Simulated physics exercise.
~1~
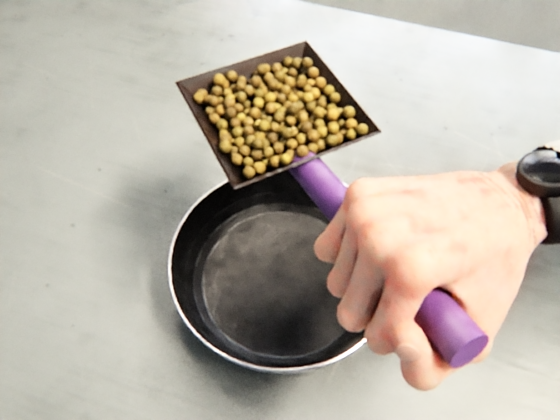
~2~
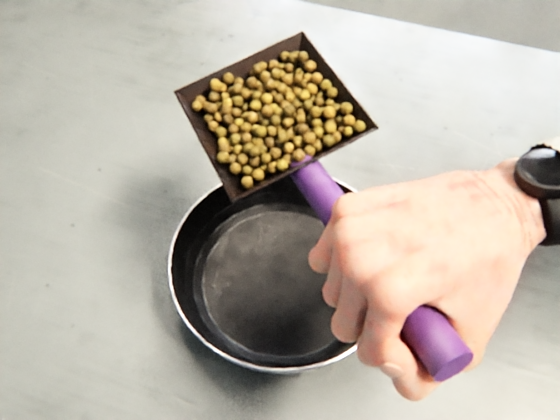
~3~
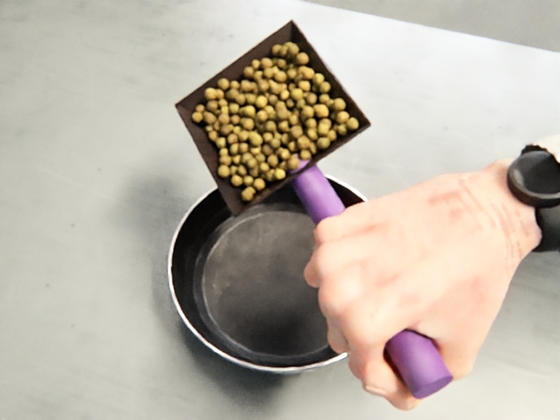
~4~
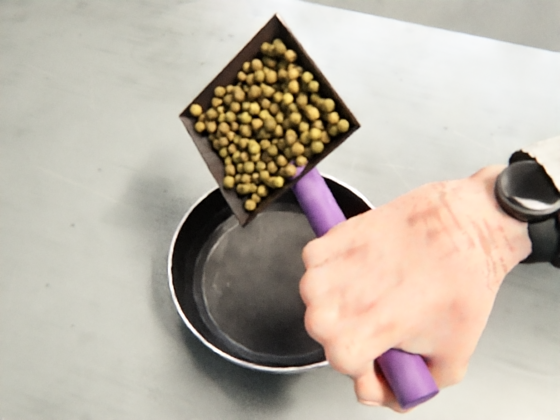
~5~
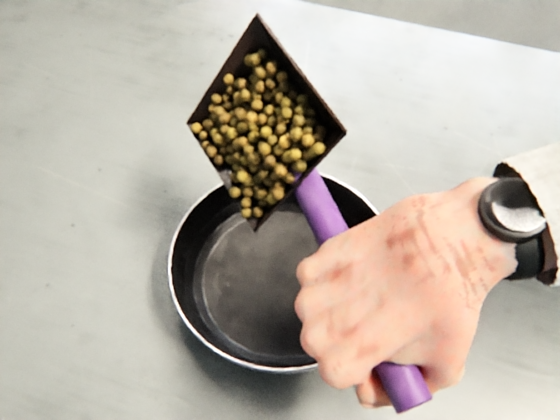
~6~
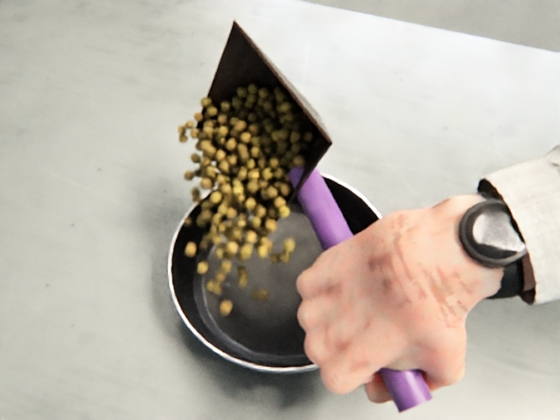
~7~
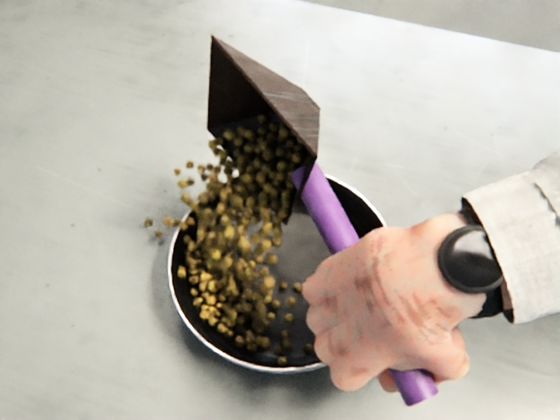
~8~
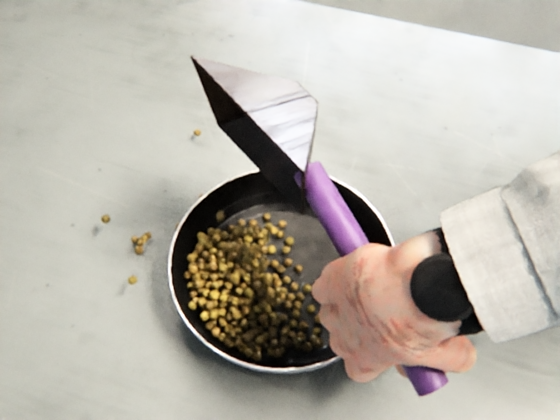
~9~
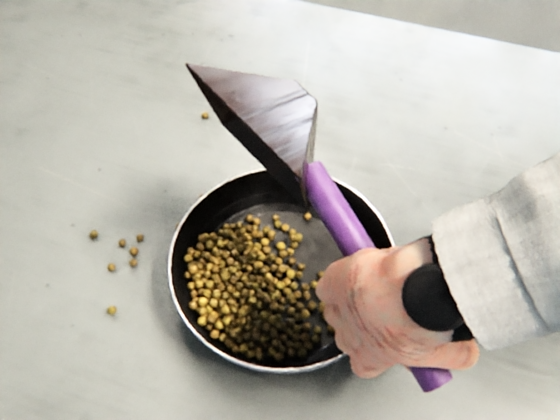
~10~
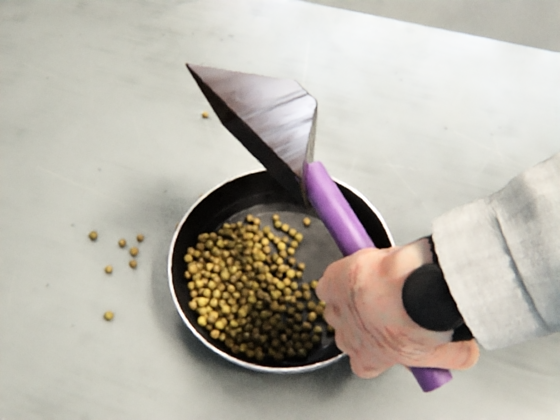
A hand with a dark watch and a pale sleeve reaches in from the right, gripping the purple handle of a dark square scoop full of small olive-green balls. Seen from above at an angle, a black frying pan with a light rim sits below it on a pale grey surface. The hand steadily rolls the scoop to the left, and the balls crowd toward its lower corner. They then spill over the edge in a thick stream into the pan. The emptied scoop stops, tipped over, with most balls heaped in the pan and a few scattered on the surface outside it.
